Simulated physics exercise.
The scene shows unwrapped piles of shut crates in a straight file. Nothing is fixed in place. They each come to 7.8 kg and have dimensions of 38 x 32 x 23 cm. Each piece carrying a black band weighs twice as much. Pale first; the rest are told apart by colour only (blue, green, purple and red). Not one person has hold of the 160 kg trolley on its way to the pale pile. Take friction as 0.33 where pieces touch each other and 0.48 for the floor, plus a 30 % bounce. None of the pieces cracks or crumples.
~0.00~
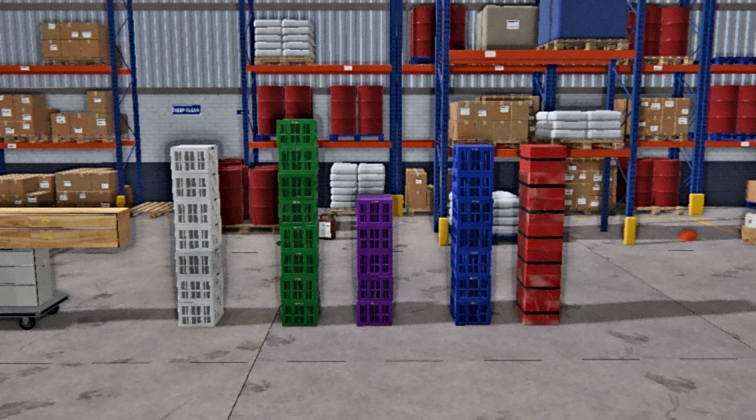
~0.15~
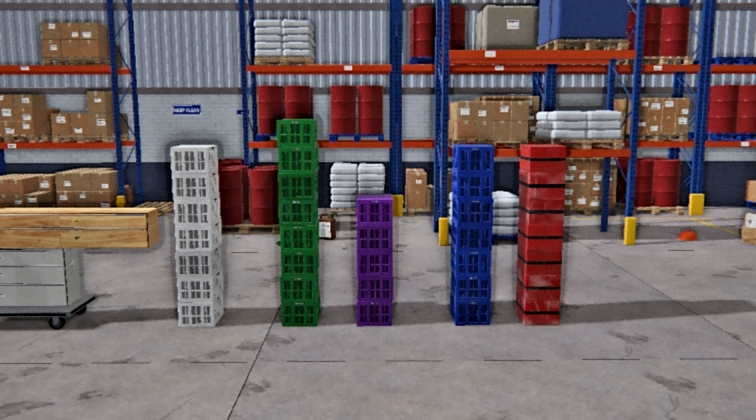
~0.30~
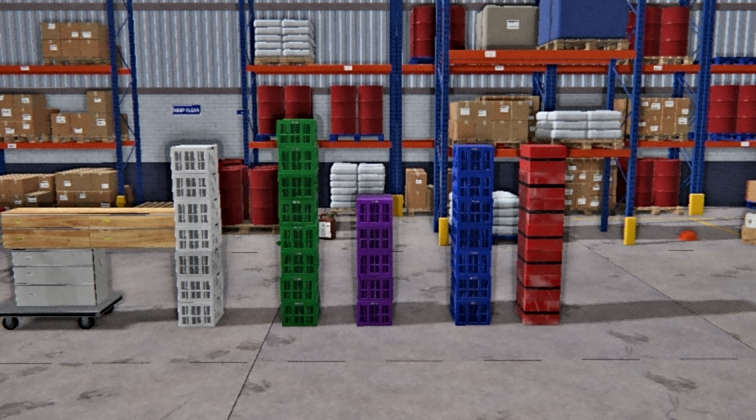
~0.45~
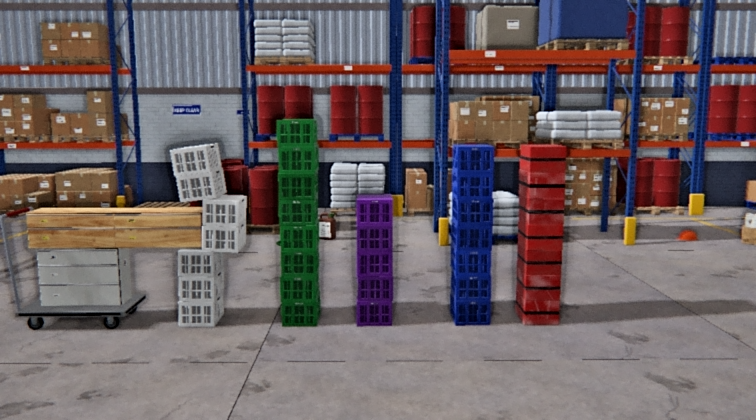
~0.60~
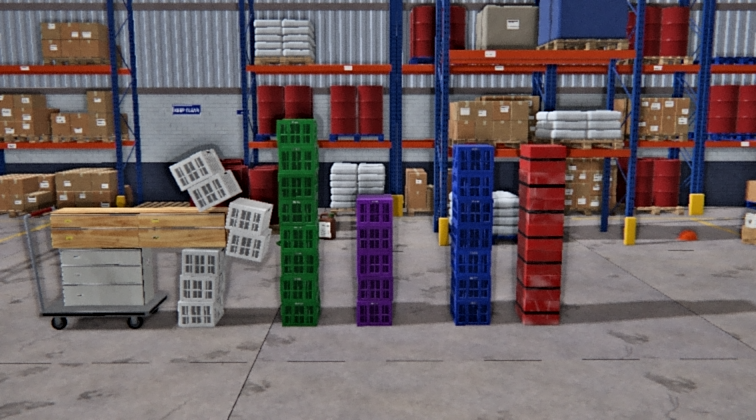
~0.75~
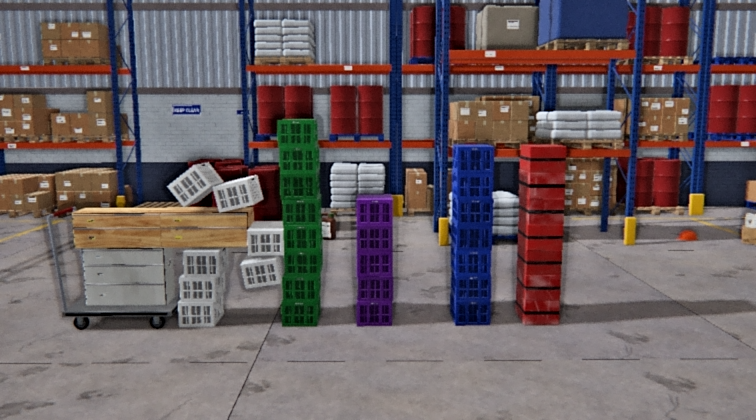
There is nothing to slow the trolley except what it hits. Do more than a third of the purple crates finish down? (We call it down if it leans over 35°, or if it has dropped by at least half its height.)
Yes, over a third do.
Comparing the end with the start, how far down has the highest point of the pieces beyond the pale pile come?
Some 20 cm lower.
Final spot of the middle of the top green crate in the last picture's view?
Roughly at (268, 289).
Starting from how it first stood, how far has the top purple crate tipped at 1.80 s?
My estimate is close to 20°.
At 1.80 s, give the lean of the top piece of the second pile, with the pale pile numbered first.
It tilts close to 0 degrees.
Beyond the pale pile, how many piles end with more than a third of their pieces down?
I make it 2 of the piles.
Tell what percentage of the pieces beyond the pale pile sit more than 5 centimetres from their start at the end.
75 percent of them have shifted.
After 1.06 s, 3 of the pale pile down; none of the 5 purple crates down (0 of 27 in all colours); top purple crate unmoved; top green crate leaning 8°.
After 1.80 s, 4 of the pale pile down; none of the 5 purple crates down (1 of 27 in all colours); top purple crate leaning 20°; top green crate leaning 4°, 9 cm lower.
After 2.80 s, 4 of the pale pile down; 5 of the 5 purple crates down (13 of 27 in all colours); top purple crate leaning 28°, 19 cm lower; top green crate leaning 31°, 49 cm lower.
At rest (4.2 s), 4 of the pale pile down; 5 of the 5 purple crates down (13 of 27 in all colours); top purple crate leaning 30°, 20 cm lower; top green crate leaning 45°, 1.42 m lower. That is 100 per cent. As the last picture would show them, middles, top purple crate near (464, 231), top green crate near (268, 289).
